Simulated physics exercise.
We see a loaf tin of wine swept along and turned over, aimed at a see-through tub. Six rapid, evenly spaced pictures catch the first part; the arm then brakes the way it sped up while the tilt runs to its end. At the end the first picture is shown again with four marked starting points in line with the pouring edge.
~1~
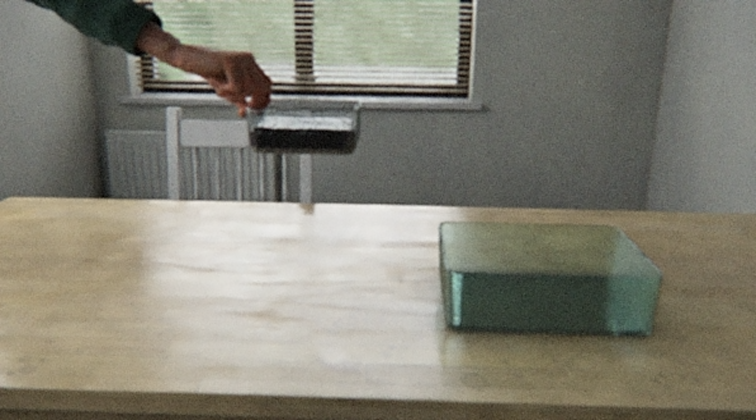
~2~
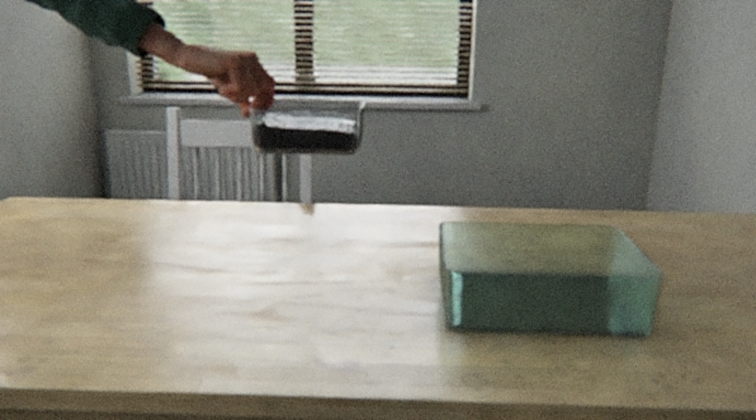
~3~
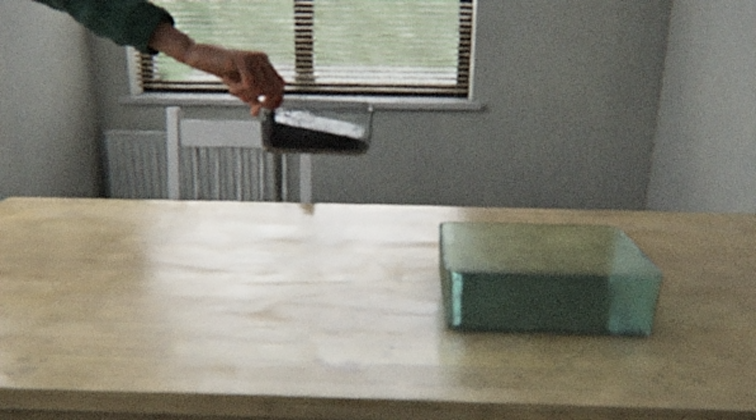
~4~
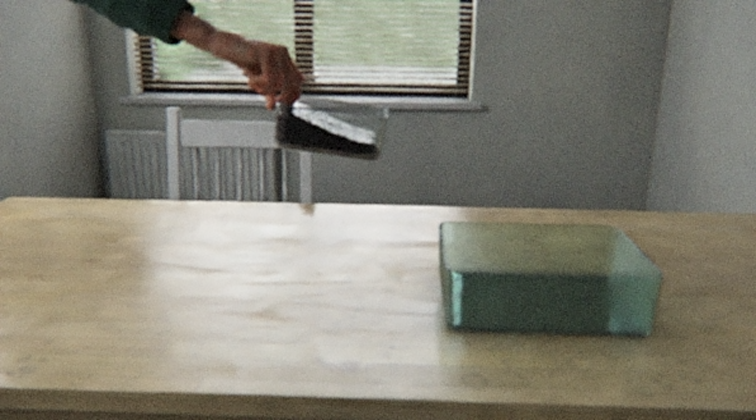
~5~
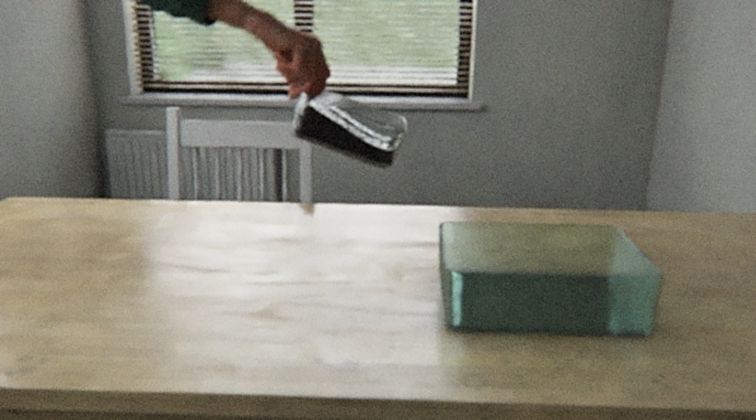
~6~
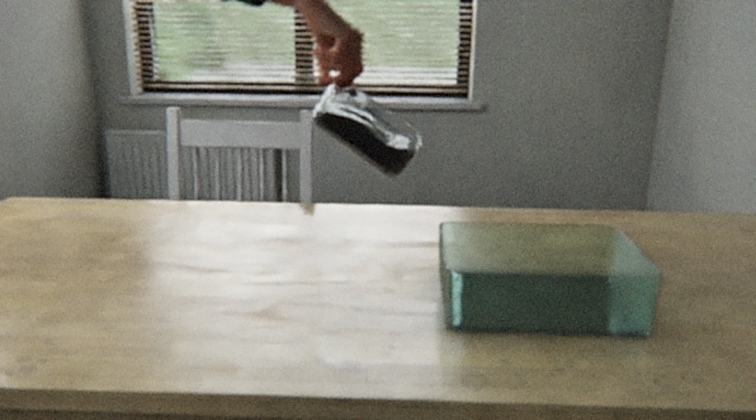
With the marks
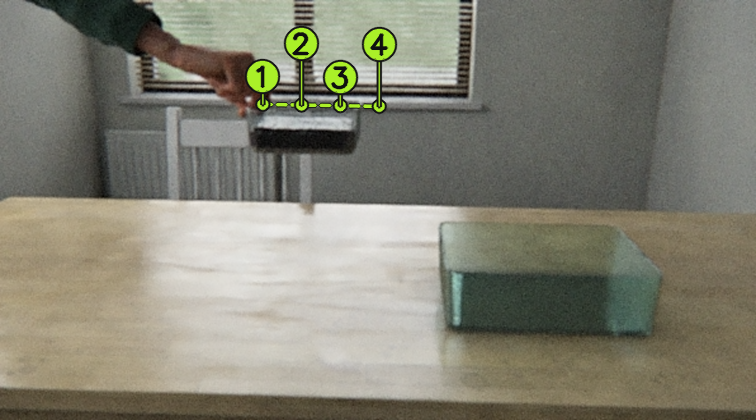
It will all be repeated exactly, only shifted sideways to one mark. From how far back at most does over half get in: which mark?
2 is the one.
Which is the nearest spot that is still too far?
Spot 1.
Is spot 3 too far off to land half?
No.
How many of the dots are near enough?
Three.
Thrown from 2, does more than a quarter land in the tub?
Yes, it does.
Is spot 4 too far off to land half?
No.
On the marked copy, 1 at (262, 104); 2 at (301, 105); 3 at (340, 105); 4 at (379, 106).
With 1, about 29 % lands in the tub, 67 % falls short and 4 % goes beside or beyond.
With 2, about 72 % lands in the tub, 20 % falls short and 8 % goes beside or beyond.
With 3, about 77 % lands in the tub, 12 % falls short and 11 % goes beside or beyond.
With 4, about 83 % lands in the tub, 3 % falls short and 14 % goes beside or beyond.
